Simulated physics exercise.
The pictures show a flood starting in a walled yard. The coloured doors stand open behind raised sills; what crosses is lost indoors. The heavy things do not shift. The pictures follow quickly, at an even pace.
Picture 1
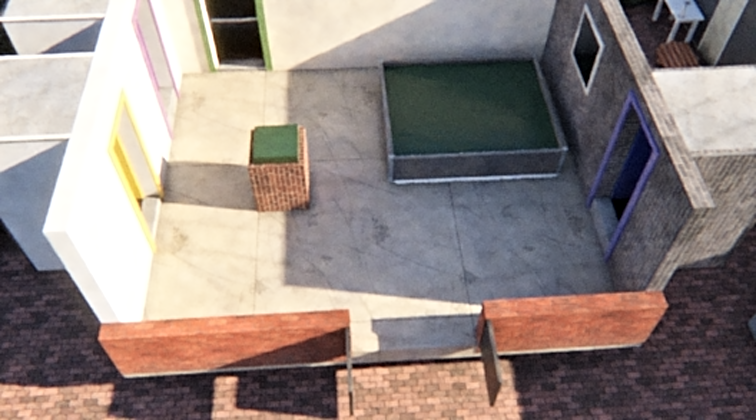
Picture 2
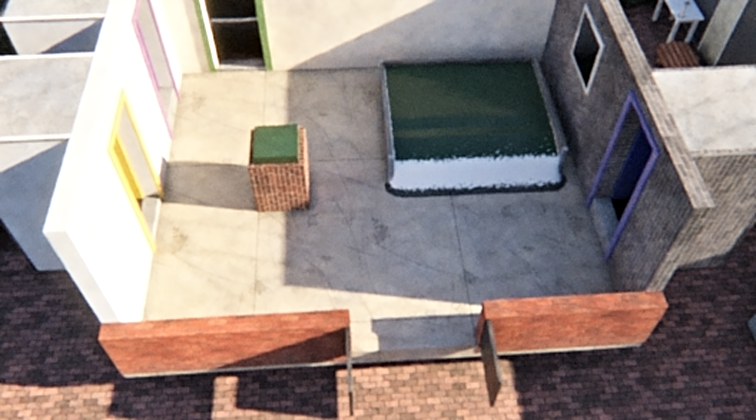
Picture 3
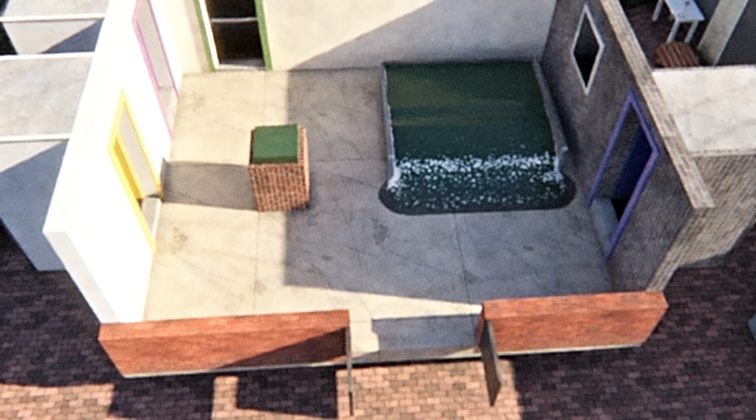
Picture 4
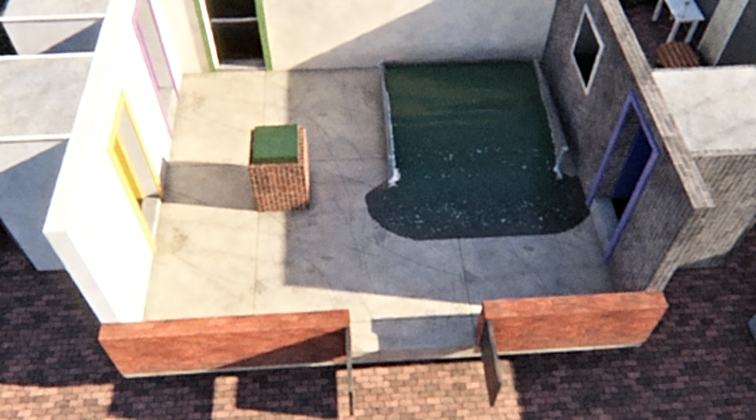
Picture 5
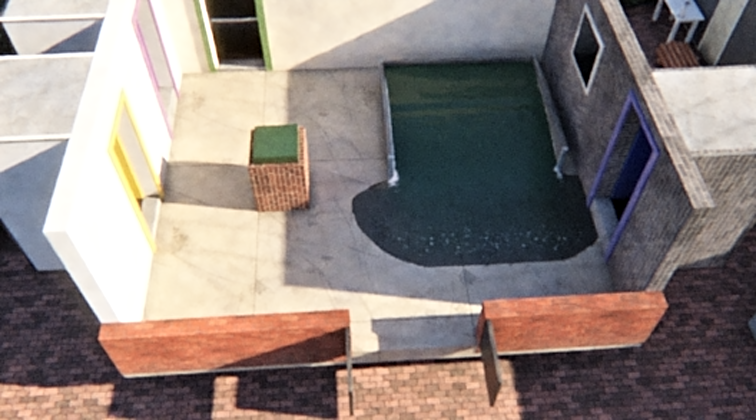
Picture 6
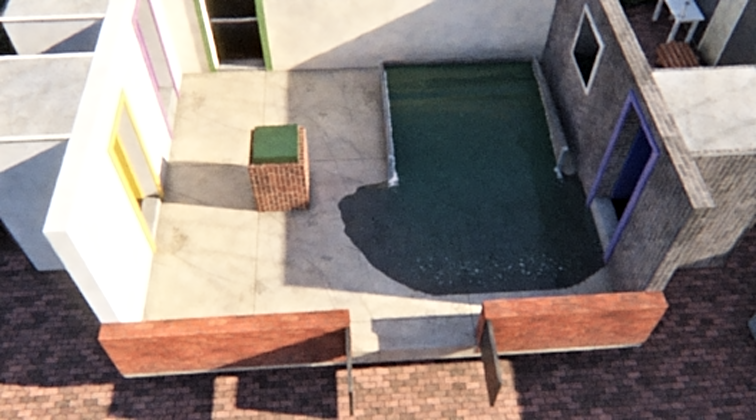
A large tank of dark green water in a walled yard gave way along its front side, and the water poured out and spread across the pale floor toward the low red brick wall.
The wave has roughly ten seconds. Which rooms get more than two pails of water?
One by one: The green door admits no more than that; the blue door admits no more than that; the yellow door admits no more than that; the purple door admits no more than that.
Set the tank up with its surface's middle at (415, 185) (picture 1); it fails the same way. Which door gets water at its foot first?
It is the door marked blue.
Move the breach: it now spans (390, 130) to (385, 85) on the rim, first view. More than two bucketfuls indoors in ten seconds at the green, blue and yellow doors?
One by one: Green door lets more in; blue door lets less in; yellow door takes less.
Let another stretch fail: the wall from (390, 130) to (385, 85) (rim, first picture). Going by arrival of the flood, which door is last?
That is the blue door.
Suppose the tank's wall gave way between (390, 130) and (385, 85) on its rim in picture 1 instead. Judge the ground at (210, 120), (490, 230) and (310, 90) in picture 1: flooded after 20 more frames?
In that order: Covered, no water, awash.
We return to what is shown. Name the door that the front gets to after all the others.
It is the green-painted one.
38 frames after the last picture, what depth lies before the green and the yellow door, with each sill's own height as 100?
In turn 0 and 80 per cent.
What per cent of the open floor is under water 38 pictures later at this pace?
Some 65 per cent.
A moment on, water covers 35 % of the floor; the green door not reached, the blue door wet at the sill, nothing in, the yellow door not reached, the purple door not reached.
Next, water covers 40 % of the floor; the green door not reached, the blue door wet at the sill, nothing in, the yellow door not reached, the purple door not reached.
Then, water covers 40 % of the floor; the green door not reached, the blue door wet at the sill, nothing in, the yellow door not reached, the purple door not reached.
Later, water covers 65 % of the floor; the green door not reached, the blue door wet at the sill, nothing in, the yellow door wet at the sill, nothing in, the purple door not reached.
In the end, water covers 95 % of the floor; the green door under two buckets in, the blue door wet at the sill, nothing in, the yellow door wet at the sill, nothing in, the purple door wet at the sill, nothing in.
